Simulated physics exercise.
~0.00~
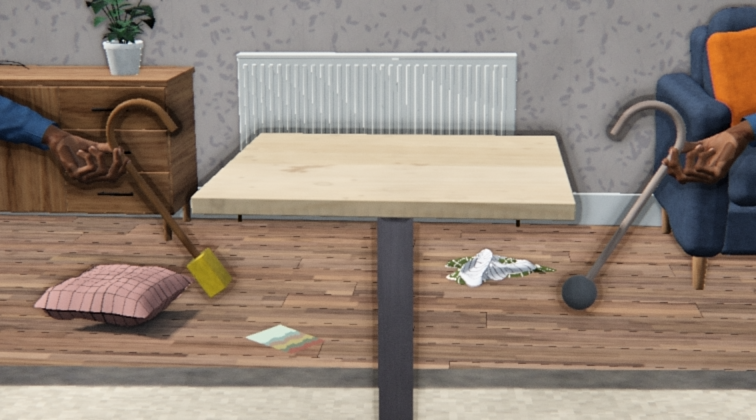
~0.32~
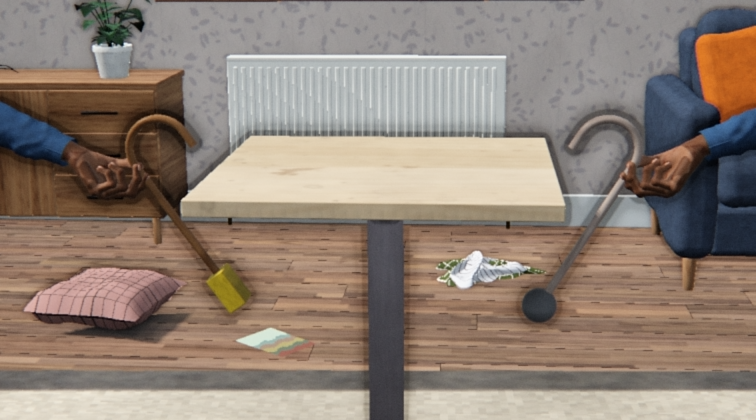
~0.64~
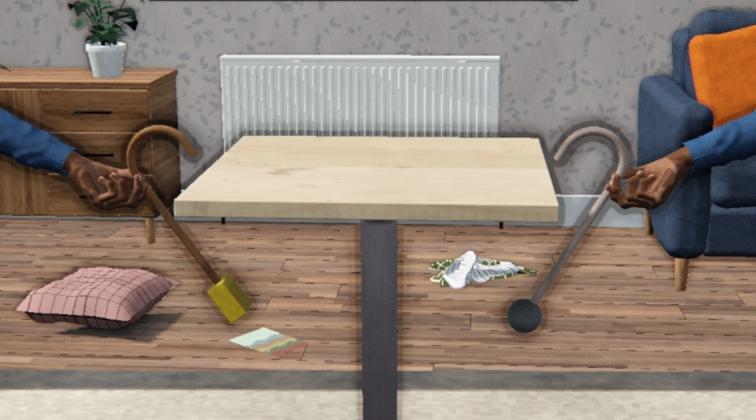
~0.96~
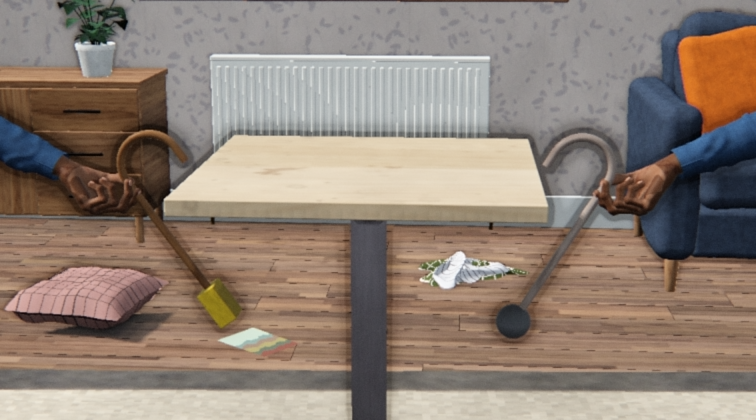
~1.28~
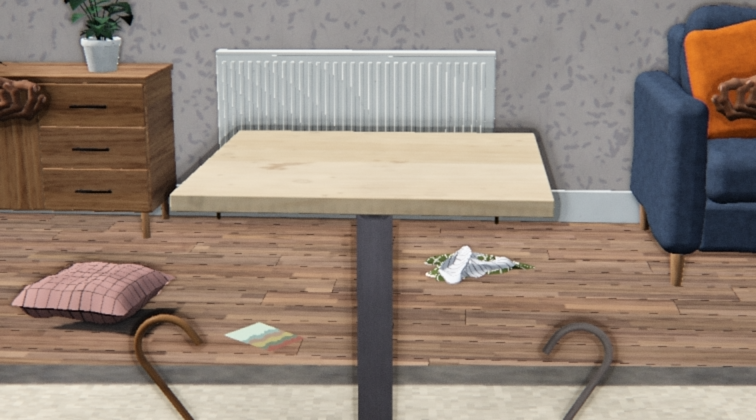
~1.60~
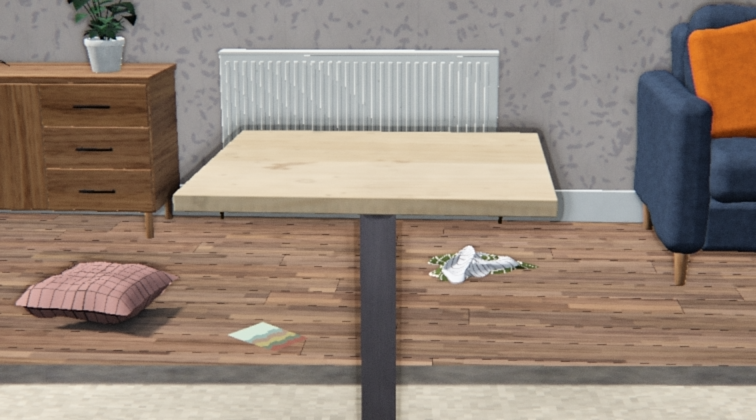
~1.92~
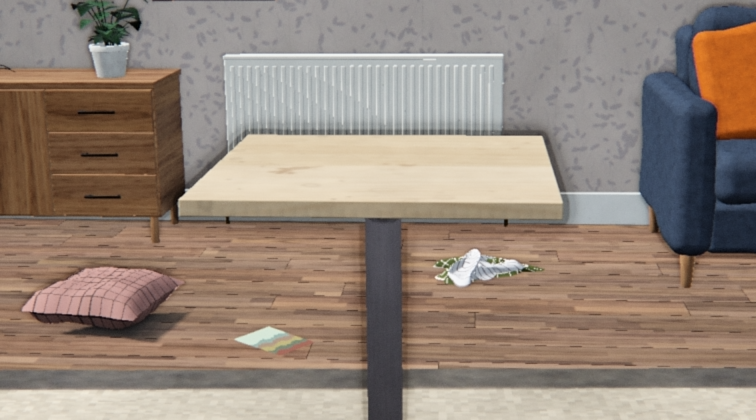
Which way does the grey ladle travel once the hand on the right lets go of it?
It moves down, dropping past the right end of the table and out of view.
